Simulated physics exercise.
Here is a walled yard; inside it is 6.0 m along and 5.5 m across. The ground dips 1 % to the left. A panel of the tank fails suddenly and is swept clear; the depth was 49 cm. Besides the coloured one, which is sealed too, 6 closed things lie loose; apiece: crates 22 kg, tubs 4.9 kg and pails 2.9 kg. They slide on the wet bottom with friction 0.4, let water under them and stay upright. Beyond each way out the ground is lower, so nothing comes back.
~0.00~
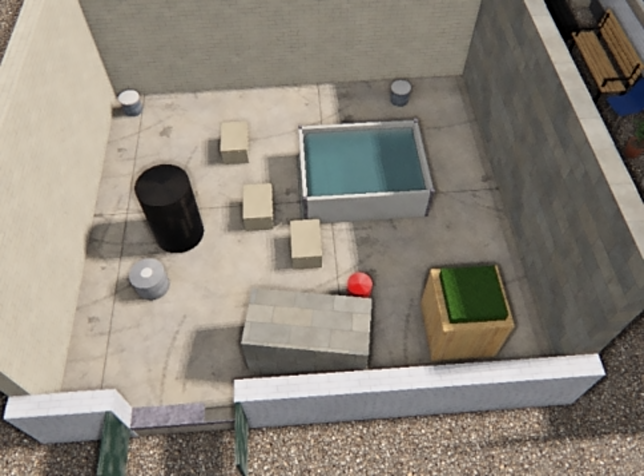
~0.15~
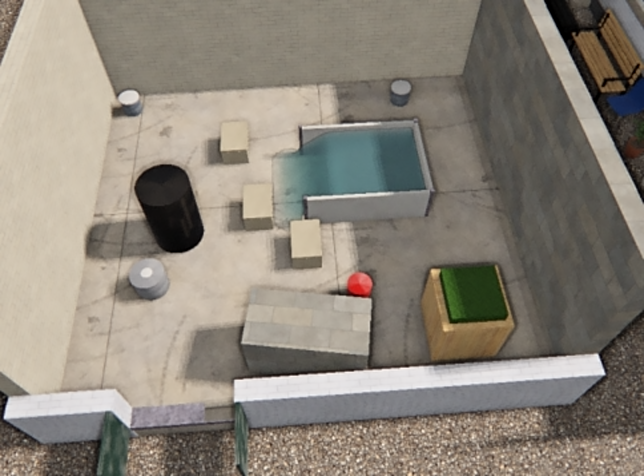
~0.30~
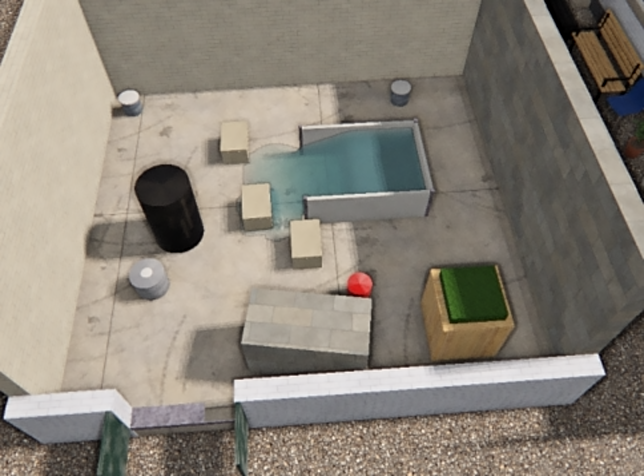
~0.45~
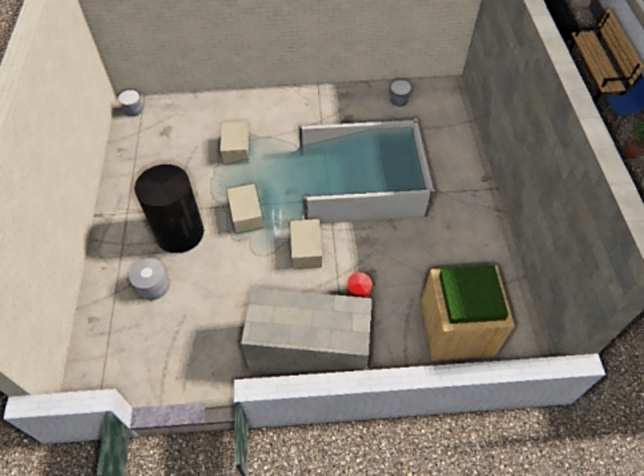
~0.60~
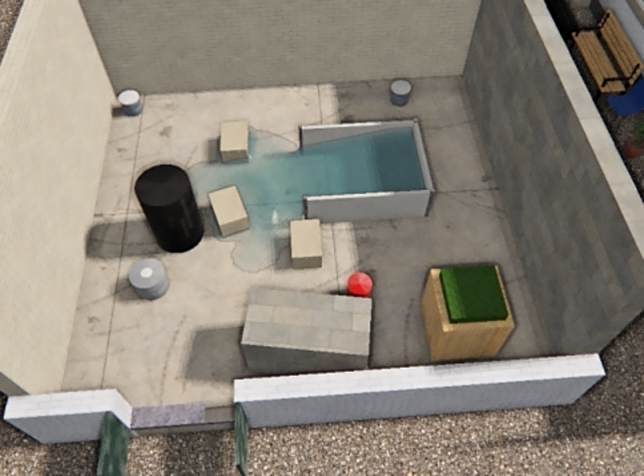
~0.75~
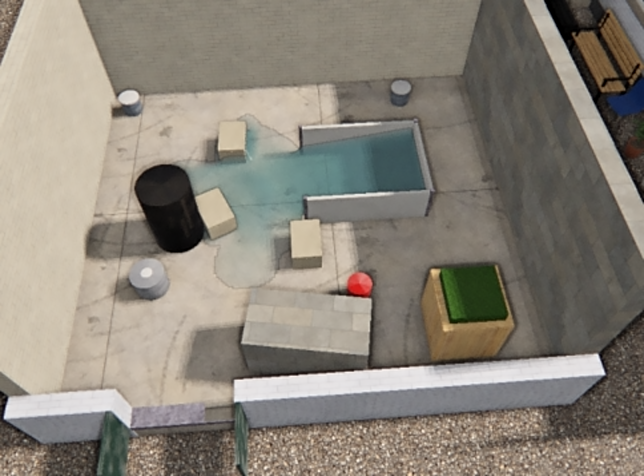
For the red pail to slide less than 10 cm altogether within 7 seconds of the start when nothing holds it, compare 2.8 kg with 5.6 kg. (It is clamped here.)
For it, the smaller load will do.
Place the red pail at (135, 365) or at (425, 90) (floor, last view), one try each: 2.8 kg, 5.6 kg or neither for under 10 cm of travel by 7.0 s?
In turn: Neither holds; it takes the larger.
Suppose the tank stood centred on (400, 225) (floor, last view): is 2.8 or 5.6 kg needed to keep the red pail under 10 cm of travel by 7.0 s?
In that case the lower weight is enough.
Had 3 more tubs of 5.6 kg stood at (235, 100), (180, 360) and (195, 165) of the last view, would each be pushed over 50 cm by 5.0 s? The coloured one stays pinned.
In turn: More, past it, past it.
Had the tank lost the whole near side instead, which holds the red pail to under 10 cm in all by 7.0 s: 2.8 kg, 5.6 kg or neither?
In that case neither weight holds it.
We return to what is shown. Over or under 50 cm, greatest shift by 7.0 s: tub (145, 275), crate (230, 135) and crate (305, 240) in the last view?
In turn: Over, past it, short of it.
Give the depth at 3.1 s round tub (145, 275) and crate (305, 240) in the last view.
About 10 and 0 cm.
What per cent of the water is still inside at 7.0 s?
Some 88 per cent remains.
After 1.4 s the red pail would be 0 cm from its start with 2.8 kg and 0 cm from its start with 5.6 kg; 0 cm of water round it then.
After 3.1 s the red pail would be 0 cm from its start with 2.8 kg and 0 cm from its start with 5.6 kg; 0 cm of water round it then.
After 4.9 s the red pail would be 0 cm from its start with 2.8 kg and 0 cm from its start with 5.6 kg; 0 cm of water round it then.
After 7.0 s the red pail would be 0 cm from its start with 2.8 kg and 0 cm from its start with 5.6 kg; 1 cm of water round it then.
